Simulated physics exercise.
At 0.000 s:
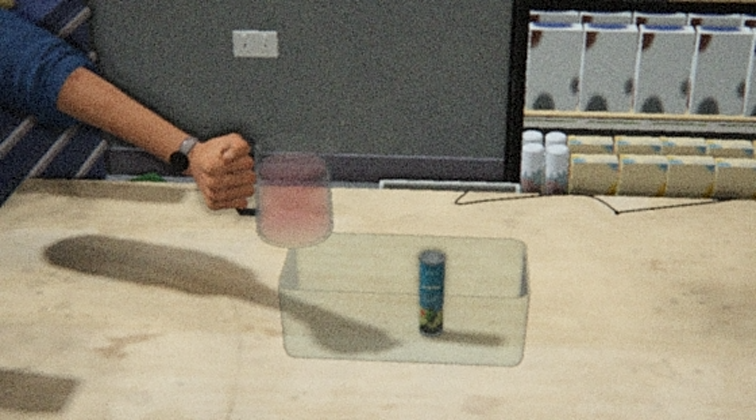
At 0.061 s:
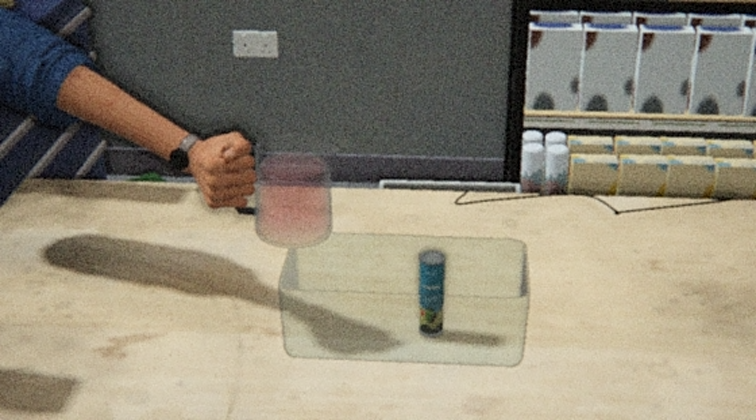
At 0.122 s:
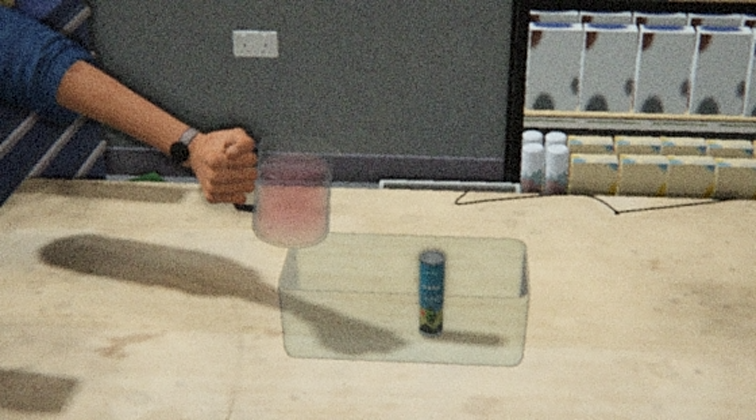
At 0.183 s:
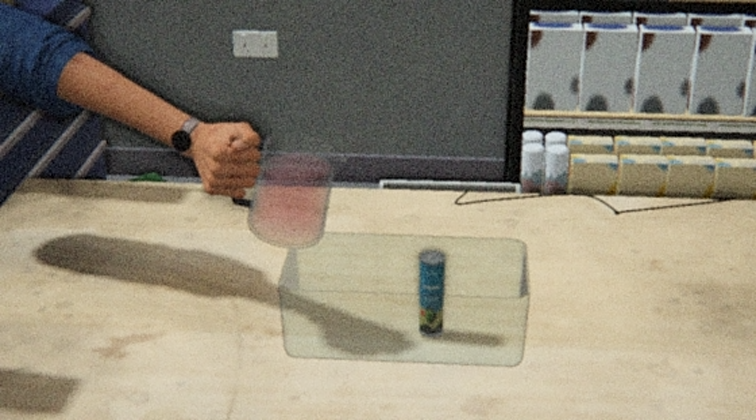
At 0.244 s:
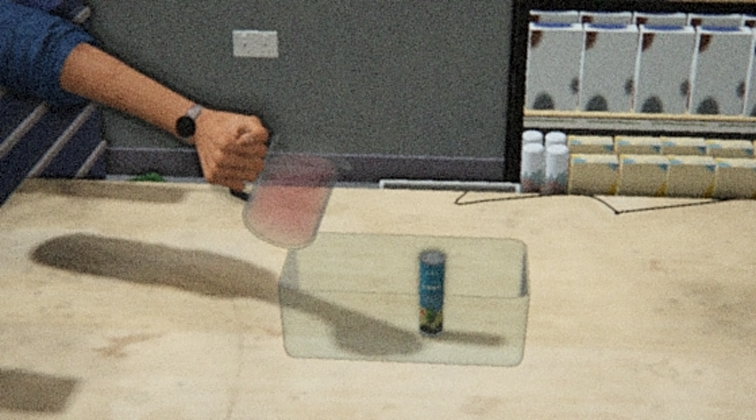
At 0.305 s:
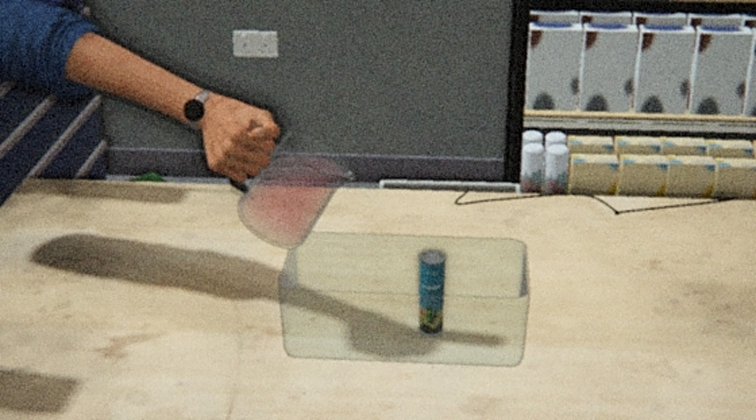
On a pale wooden tabletop, a hand holds a clear pitcher of pinkish liquid above the left side of a long, empty transparent basin, with a tin standing upright nearby, and gradually tilts the pitcher to the right.
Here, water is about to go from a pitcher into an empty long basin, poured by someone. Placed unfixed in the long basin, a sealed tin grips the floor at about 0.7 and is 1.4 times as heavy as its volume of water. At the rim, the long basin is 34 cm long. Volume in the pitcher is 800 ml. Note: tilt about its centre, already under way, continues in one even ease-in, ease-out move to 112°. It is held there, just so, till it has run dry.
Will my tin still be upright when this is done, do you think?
Looks like it can take it.
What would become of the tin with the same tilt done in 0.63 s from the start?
Then it holds its balance.
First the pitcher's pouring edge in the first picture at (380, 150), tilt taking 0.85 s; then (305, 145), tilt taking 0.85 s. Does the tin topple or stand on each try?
The tin overturns the first time and stays vertical the second time.
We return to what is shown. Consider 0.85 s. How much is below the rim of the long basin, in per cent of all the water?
Around 70 in a hundred.
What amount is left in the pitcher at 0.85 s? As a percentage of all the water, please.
Remaining share: Approx. 18 %.
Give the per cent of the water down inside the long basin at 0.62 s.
I'd estimate some 12 percent of the liquid.
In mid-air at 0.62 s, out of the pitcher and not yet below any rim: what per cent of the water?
Estimate: Some 18 % of the total.
Then, 0.62 s in, the tilt is 93° and 70 per cent is still to pour; the tin stands where it began.
Then, 0.85 s in, the tilt is 112° and 19 per cent is still to pour; the tin stands where it began.
Then, 1.09 s in, the tilt is 112° and 2 per cent is still to pour; the tin stands where it began.
Then, 1.35 s in, the tilt is 112° and 0 per cent is still to pour; the tin stands where it began.
Finally, the tin stands where it began.
